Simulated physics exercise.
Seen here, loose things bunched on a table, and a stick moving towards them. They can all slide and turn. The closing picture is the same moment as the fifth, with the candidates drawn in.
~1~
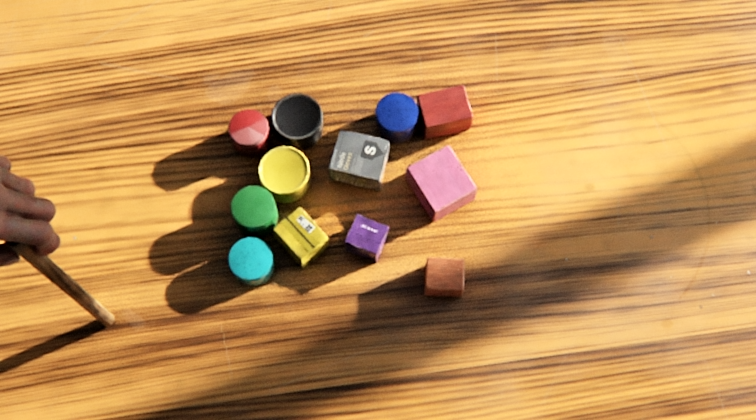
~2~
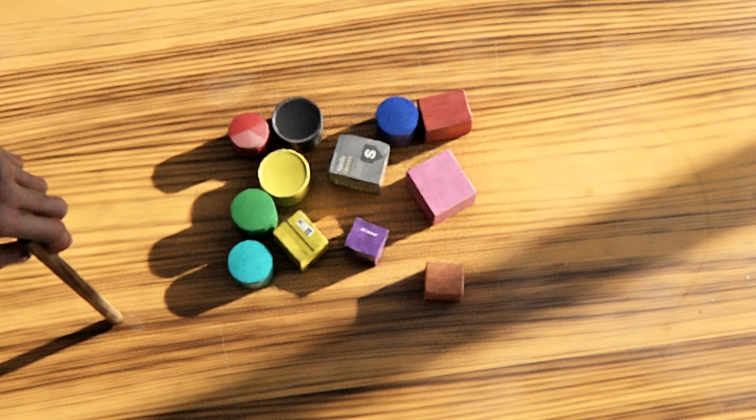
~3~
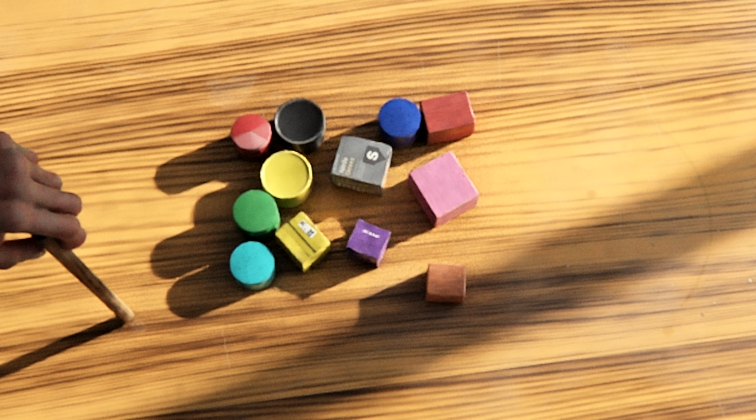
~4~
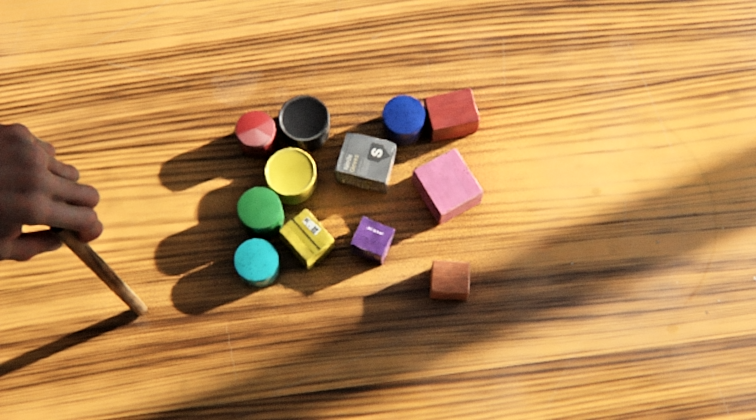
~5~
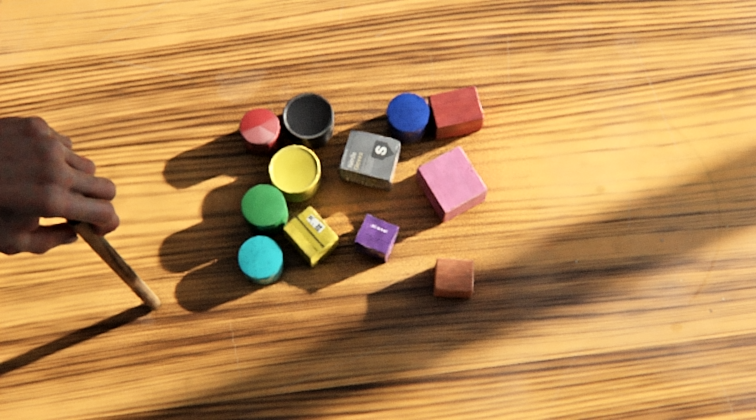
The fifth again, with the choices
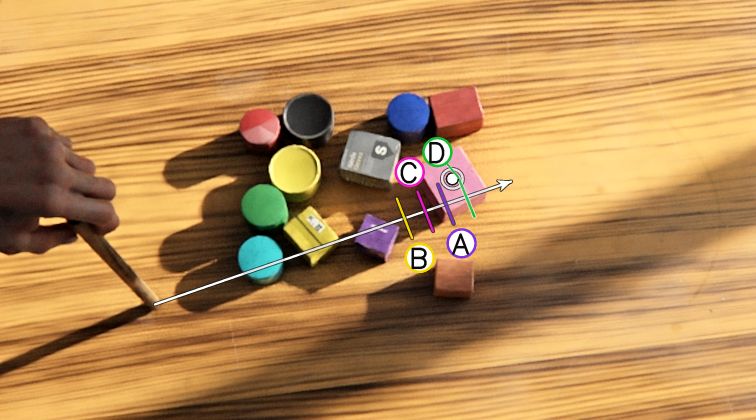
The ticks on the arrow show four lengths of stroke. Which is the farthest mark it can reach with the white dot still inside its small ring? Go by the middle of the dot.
Stop at C.
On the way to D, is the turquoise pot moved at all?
Yes.
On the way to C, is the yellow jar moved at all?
No.
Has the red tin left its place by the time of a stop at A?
By then, no.
On the marked copy, A at (446, 204); B at (404, 218); C at (425, 211); D at (467, 197); the arrow from (155, 304) to (511, 181); the white dot at (453, 178).
Taking C. A third of the way, foot of the stick (254, 271); turquoise pot (278, 253).
Two thirds of the way, foot of the stick (351, 238); turquoise pot (317, 216); yellow box (360, 205).
When it is over, foot of the stick (425, 212); yellow box (389, 193); turquoise pot (317, 216); the dot is still in its ring.
As for the rest, A shifts the dotted thing to (464, 175); B keeps the dot in but is short; D shifts the dotted thing to (477, 164).
